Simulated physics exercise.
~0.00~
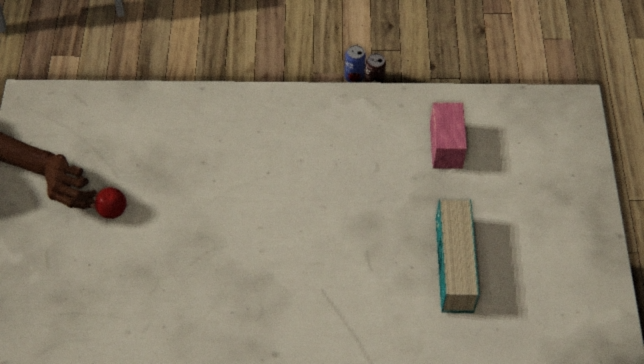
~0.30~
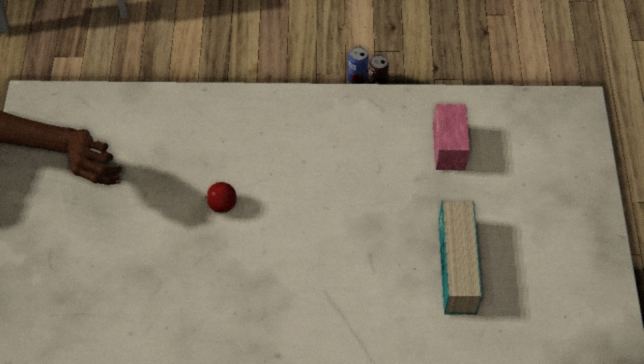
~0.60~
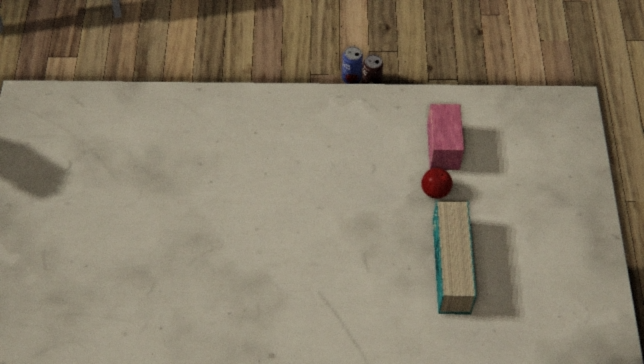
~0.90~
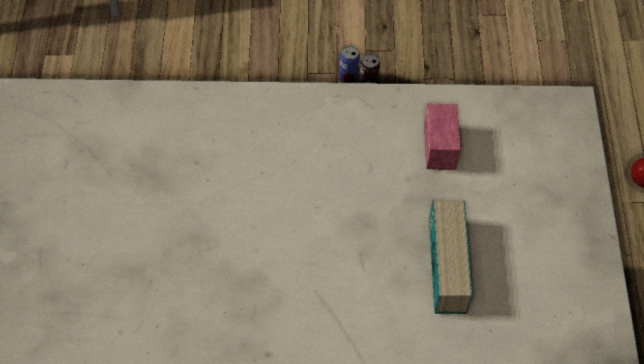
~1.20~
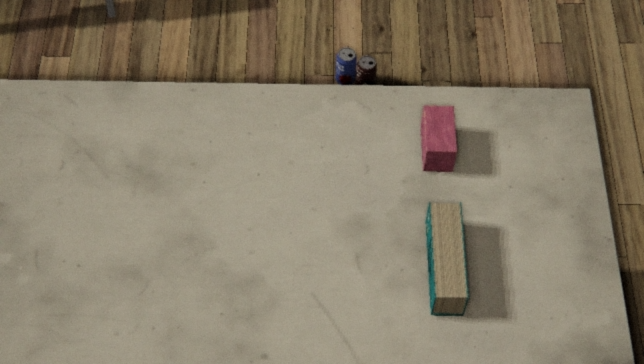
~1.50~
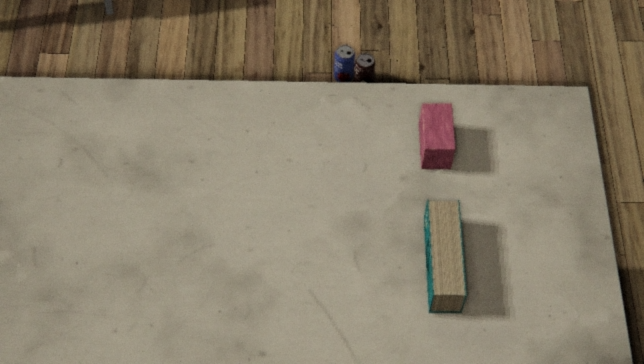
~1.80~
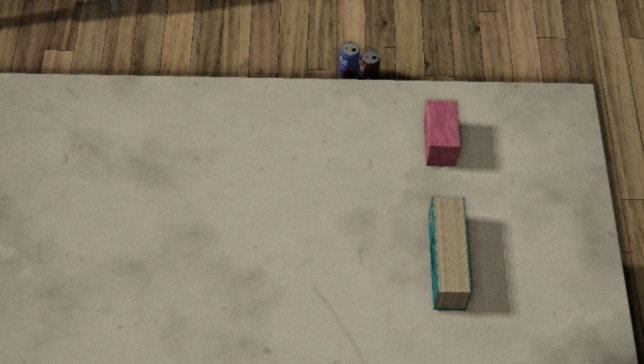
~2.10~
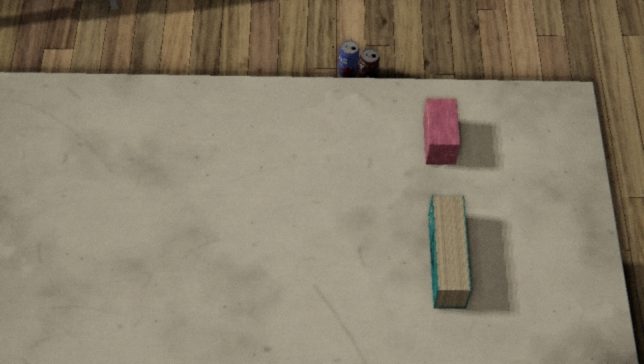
On a pale, blotchy tabletop above a wooden floor, a pink block and a turquoise book stand near the right side with a narrow gap between them, while two cans sit beyond the far edge. A hand at the left releases a small, round red apple, sending it rolling to the right, and then draws back out of view. The apple crosses the table and reaches the opening. It passes between the block and the book, continues beyond the table's right edge, and leaves sight. The block and book remain standing in place, with the gap empty.
